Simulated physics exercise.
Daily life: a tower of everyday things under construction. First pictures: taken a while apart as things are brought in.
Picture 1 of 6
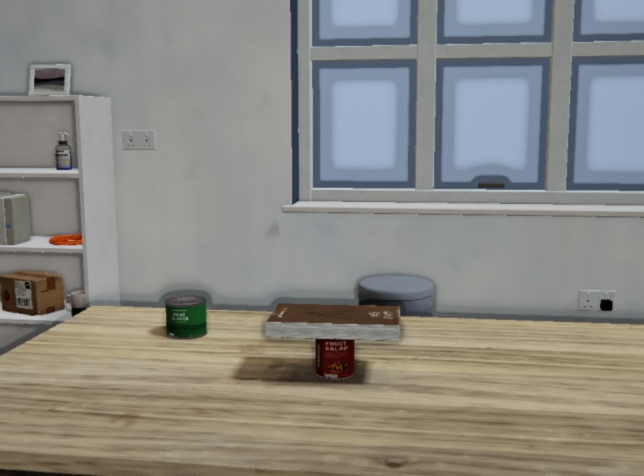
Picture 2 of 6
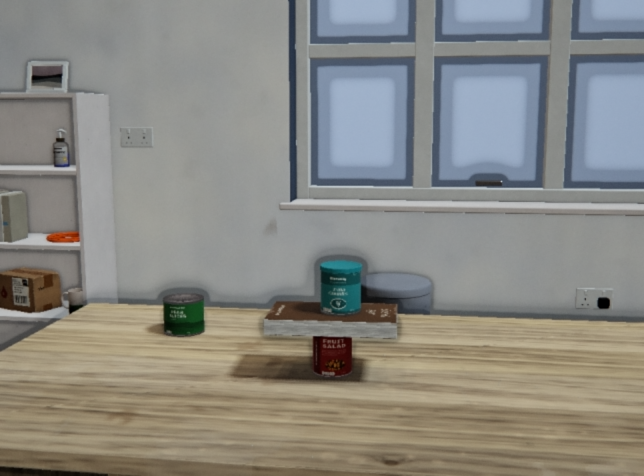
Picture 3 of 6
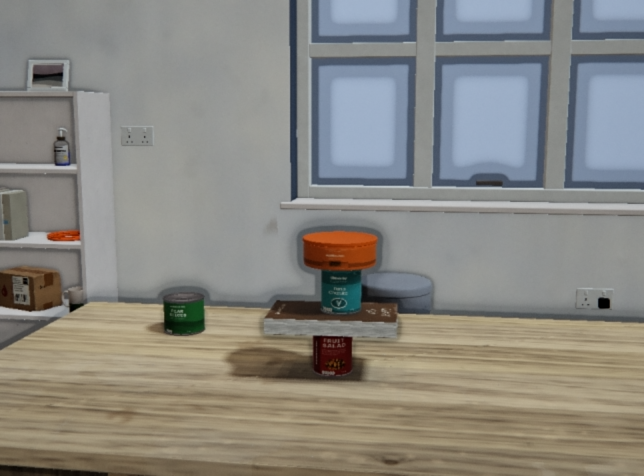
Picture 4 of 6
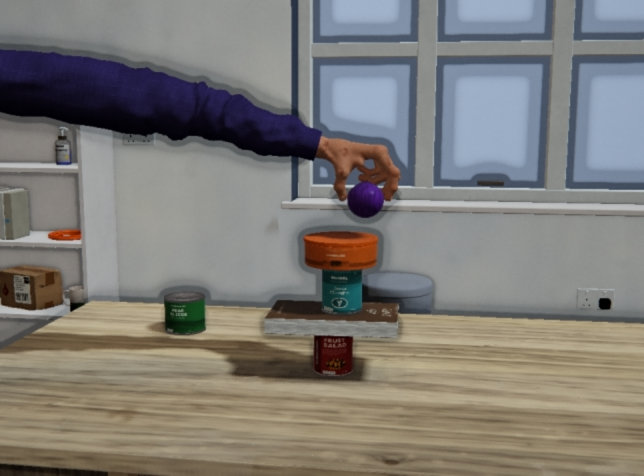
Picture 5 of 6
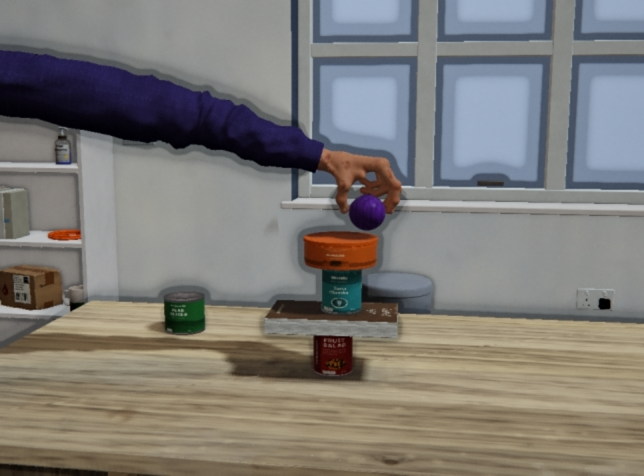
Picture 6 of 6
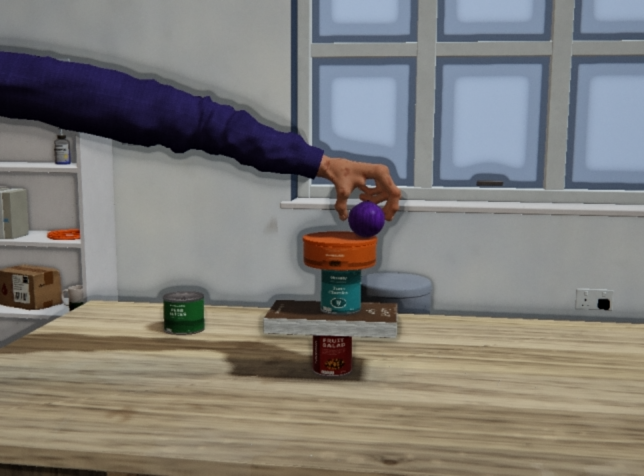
The video shows a brown book on a red tin beside a green tub; a turquoise pot and then an orange tub appear stacked on top, and a hand lowers a purple ball-like item onto the orange tub, still holding it.
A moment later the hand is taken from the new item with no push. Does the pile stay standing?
I predict no tumble.
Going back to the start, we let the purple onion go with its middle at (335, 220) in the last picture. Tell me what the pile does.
The pile then stays upright.
Then, 0.20 s on from there, no change.
Then, 0.40 s on from there, purple onion resting near (367, 220).
In the end, all 6 unmoved. At the end, from the last picture's camera, purple onion near (367, 220). The pile holds.
